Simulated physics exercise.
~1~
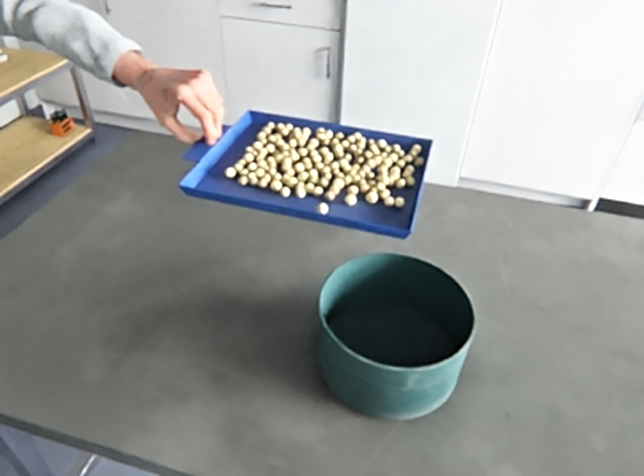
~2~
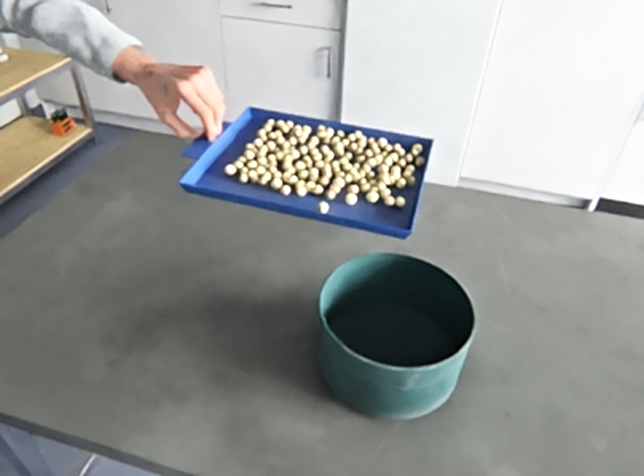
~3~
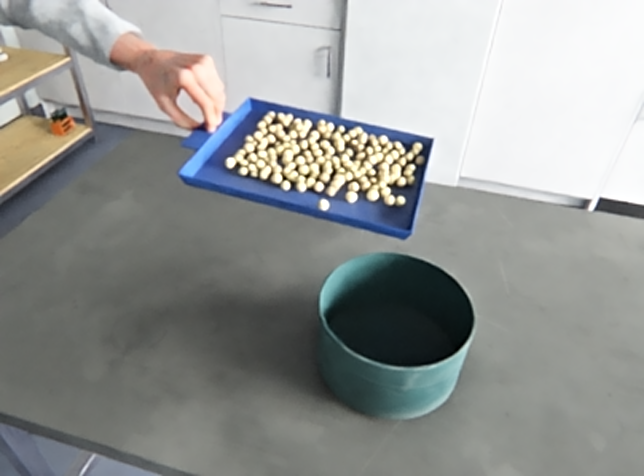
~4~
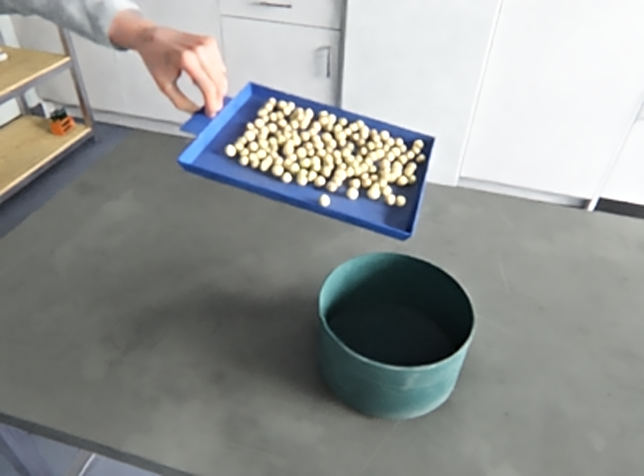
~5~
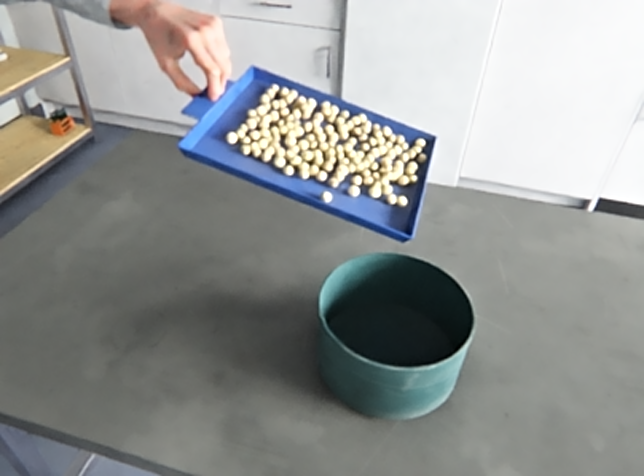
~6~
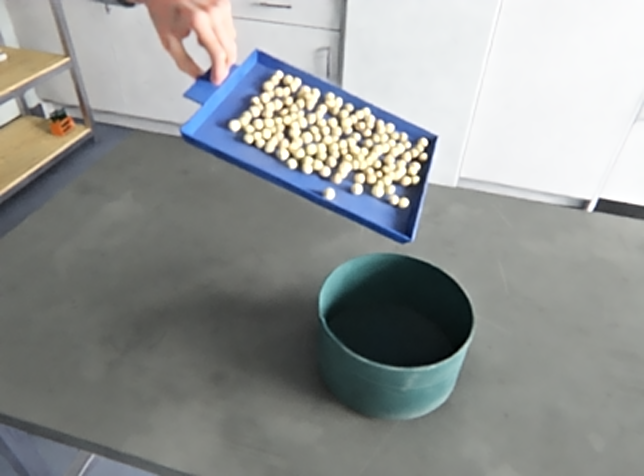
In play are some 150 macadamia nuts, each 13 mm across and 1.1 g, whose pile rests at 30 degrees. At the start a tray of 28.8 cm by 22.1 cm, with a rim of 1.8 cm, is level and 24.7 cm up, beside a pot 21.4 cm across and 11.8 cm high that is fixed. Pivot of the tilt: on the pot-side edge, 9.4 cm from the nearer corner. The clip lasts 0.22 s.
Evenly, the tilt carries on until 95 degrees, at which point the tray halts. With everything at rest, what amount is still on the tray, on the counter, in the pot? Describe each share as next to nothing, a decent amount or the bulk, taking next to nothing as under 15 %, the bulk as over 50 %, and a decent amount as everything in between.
Tray: My guess is a mere handful of the pieces, counter: My guess is a sizable share of the pieces, pot: My guess is the majority of the pieces.
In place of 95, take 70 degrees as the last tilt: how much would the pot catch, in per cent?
Then about 70 per cent.
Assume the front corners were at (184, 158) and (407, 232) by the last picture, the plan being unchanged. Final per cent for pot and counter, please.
Pot 95 % / counter 5 %.
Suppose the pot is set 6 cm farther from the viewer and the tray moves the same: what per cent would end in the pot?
Around 70 per cent.
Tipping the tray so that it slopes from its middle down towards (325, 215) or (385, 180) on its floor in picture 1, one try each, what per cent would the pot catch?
The share comes to about 80 in a hundred, then about 25 in a hundred.
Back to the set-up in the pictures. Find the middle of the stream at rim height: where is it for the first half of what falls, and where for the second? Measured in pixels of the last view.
At about (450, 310), then at (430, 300).
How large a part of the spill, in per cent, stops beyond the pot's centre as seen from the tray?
Some 100 per cent.
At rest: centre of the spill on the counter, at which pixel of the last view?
(522, 342), about.
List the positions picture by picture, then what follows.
In the first picture, tray tilt 0 degrees, front corners at (185, 183) and (407, 227); middle of the pieces at (326, 165); pot at (397, 304).
In the second picture, tray tilt 1 degrees, front corners at (185, 180) and (407, 227); middle of the pieces at (327, 163).
In the third picture, tray tilt 4 degrees, front corners at (185, 172) and (407, 228), lowest corner right front; middle of the pieces at (327, 159).
In the fourth picture, tray tilt 9 degrees, front corners at (184, 159) and (408, 230), lowest corner right front; middle of the pieces at (328, 152).
In the fifth picture, tray tilt 14 degrees, front corners at (185, 144) and (408, 232), lowest corner right front; middle of the pieces at (330, 145).
In the sixth picture, tray tilt 19 degrees, front corners at (187, 130) and (409, 235), lowest corner right front; middle of the pieces at (334, 139); pot at (396, 304).
Then, 0.30 s after the last picture, tilt 56 degrees; the tray holds 100 %, the pot 0 %.
Then, 0.51 s after the last picture, tilt 82 degrees; the tray holds 45 %, the pot 15 %.
Then, 0.83 s after the last picture, tilt 95 degrees; the tray holds 0 %, the pot 70 %.
In the end, tray 0 %, counter 30 %, pot 70 %.
